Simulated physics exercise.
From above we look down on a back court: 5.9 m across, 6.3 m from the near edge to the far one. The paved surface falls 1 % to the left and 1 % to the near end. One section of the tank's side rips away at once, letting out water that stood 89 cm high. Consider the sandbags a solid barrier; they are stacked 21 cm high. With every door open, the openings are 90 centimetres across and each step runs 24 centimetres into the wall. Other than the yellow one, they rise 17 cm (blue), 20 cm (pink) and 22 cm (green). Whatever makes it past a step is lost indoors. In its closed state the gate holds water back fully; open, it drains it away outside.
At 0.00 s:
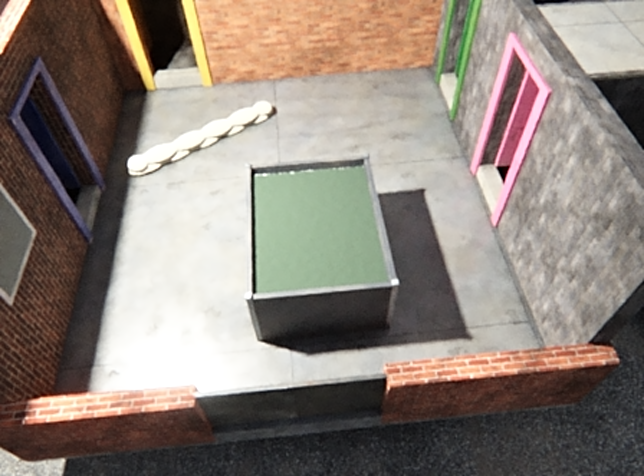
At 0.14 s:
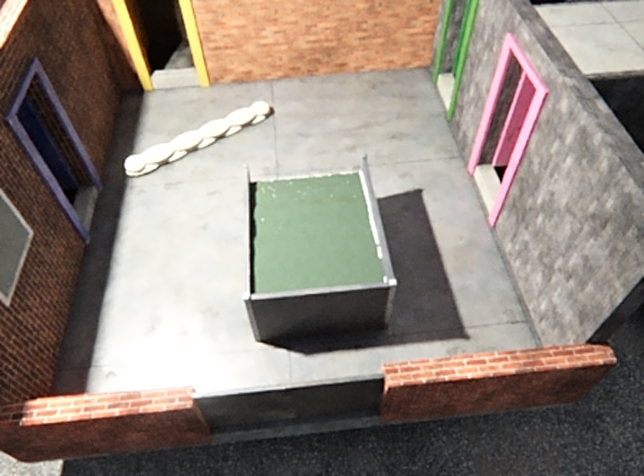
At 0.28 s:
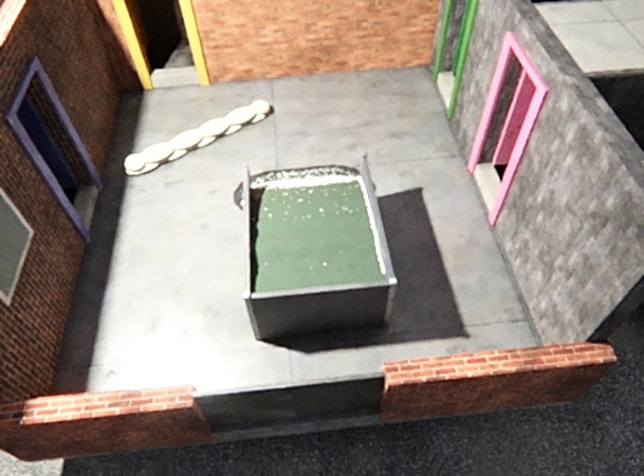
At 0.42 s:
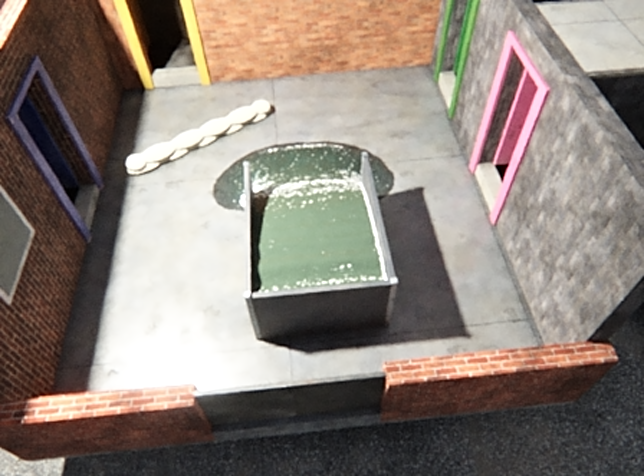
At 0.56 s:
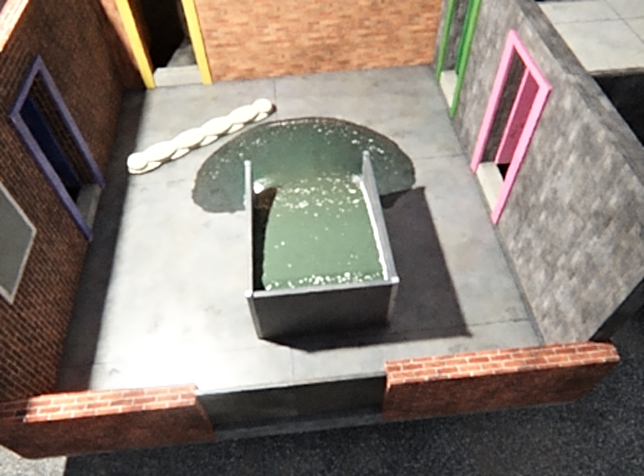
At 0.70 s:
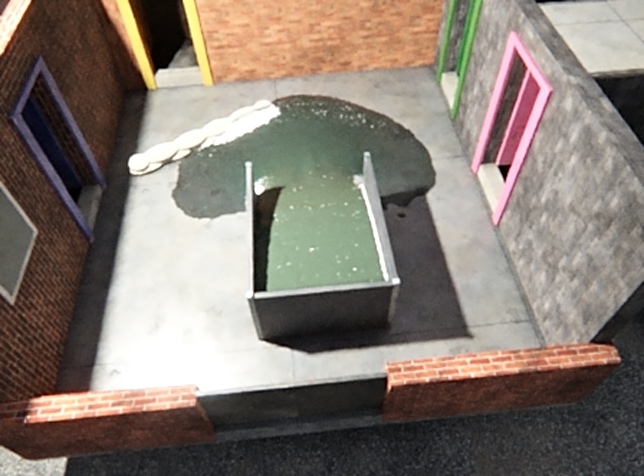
A walled back court with a grey paved floor is seen from above by a still camera. A grey tank of green water stands in the middle, with pale stacked sandbags behind it to the left, purple and yellow doorways left, green and pink ones right. The tank's far side opens, and water pours out, fanning across the paving in a widening dark pool that reaches the sandbags.
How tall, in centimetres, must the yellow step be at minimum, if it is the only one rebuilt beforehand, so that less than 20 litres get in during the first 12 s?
It needs to be at least 9 cm tall.
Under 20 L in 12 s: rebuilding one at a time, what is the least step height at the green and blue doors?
You'd want some 23 cm at green and some 10.0 cm at blue.
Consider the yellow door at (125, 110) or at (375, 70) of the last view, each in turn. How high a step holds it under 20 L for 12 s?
20 and 23 cm.
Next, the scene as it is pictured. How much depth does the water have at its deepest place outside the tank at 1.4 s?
It gets to close to 49 centimetres there.
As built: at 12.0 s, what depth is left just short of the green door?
About 1.0 cm.
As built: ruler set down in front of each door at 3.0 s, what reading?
Centimetres: Blue = 13, yellow = 10, pink = 1, green = 27.
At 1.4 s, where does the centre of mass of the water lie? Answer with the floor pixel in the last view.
The water is centred near (309, 195).
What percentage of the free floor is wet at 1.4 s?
Some 40 per cent is wet.
After 1.4 s water covers 40 % of the floor, deepest (49 cm) near (298, 81); it has not reached the yellow door.
After 3.0 s water covers 55 % of the floor, deepest (35 cm) near (429, 70); 10 cm at the yellow door, 0 litres in over its 22 cm step.
After 12.0 s water covers 90 % of the floor, deepest (16 cm) near (151, 174); 6 cm at the yellow door, 0 litres in over its 22 cm step.
At the yellow door as built, the water arrived by 1.7 s and peaked near 14 cm at 7.0 s.
Run again over the same 12 s with other heights there, 36 litres in over 7.5 cm, 10 litres over 10.5 cm. The limit of 20 litres is kept from about 9 cm up.
